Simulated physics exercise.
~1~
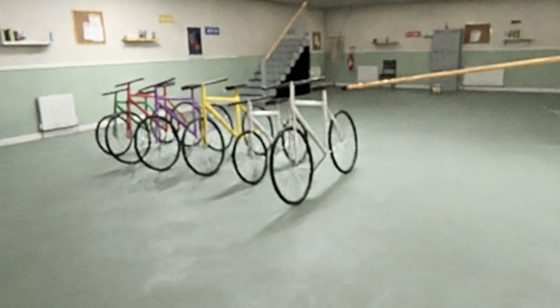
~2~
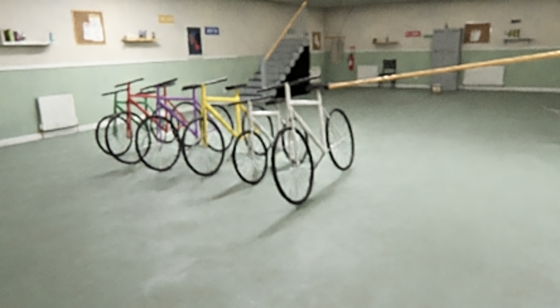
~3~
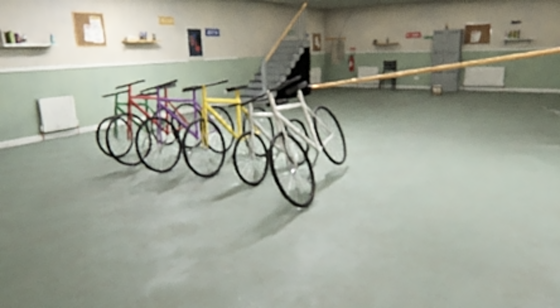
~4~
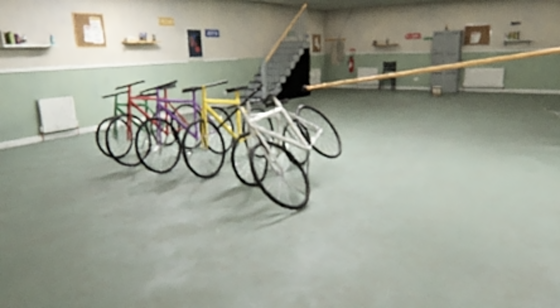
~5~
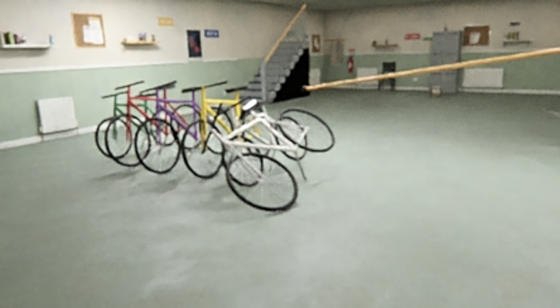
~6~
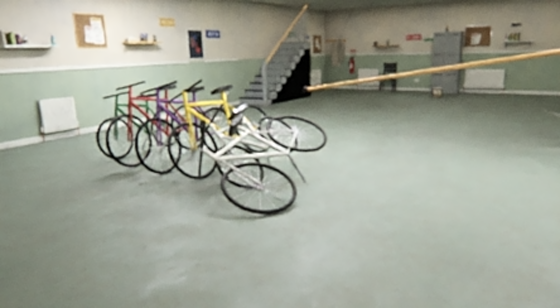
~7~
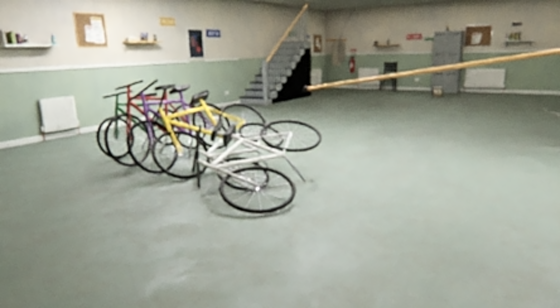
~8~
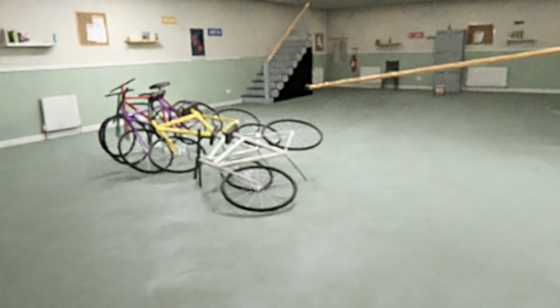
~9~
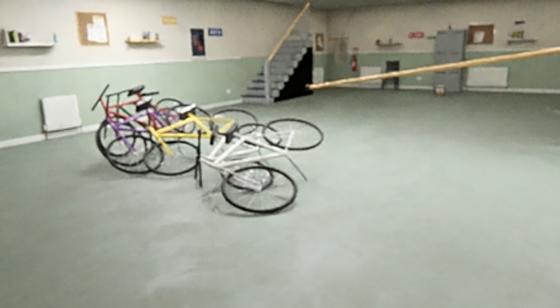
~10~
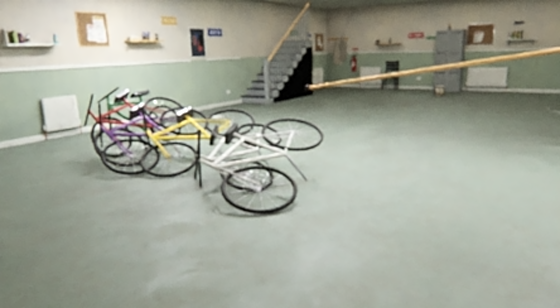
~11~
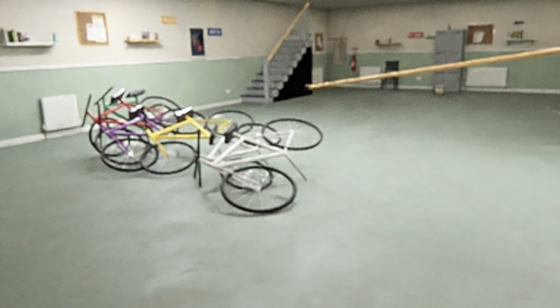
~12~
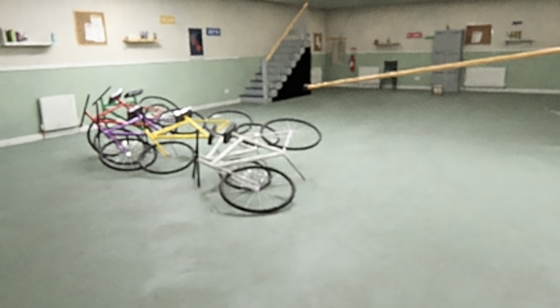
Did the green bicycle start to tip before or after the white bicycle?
The green bicycle started to tip after the white one. The white bicycle was pushed over first, and the green one at the far end only began to go once the fall had run along the row.
A row of colourful bicycles stood in a large room until a long pole pushed the white one at the near end. It toppled left into the yellow one, then the purple and red ones tipped in turn, leaving the whole row slumped over.
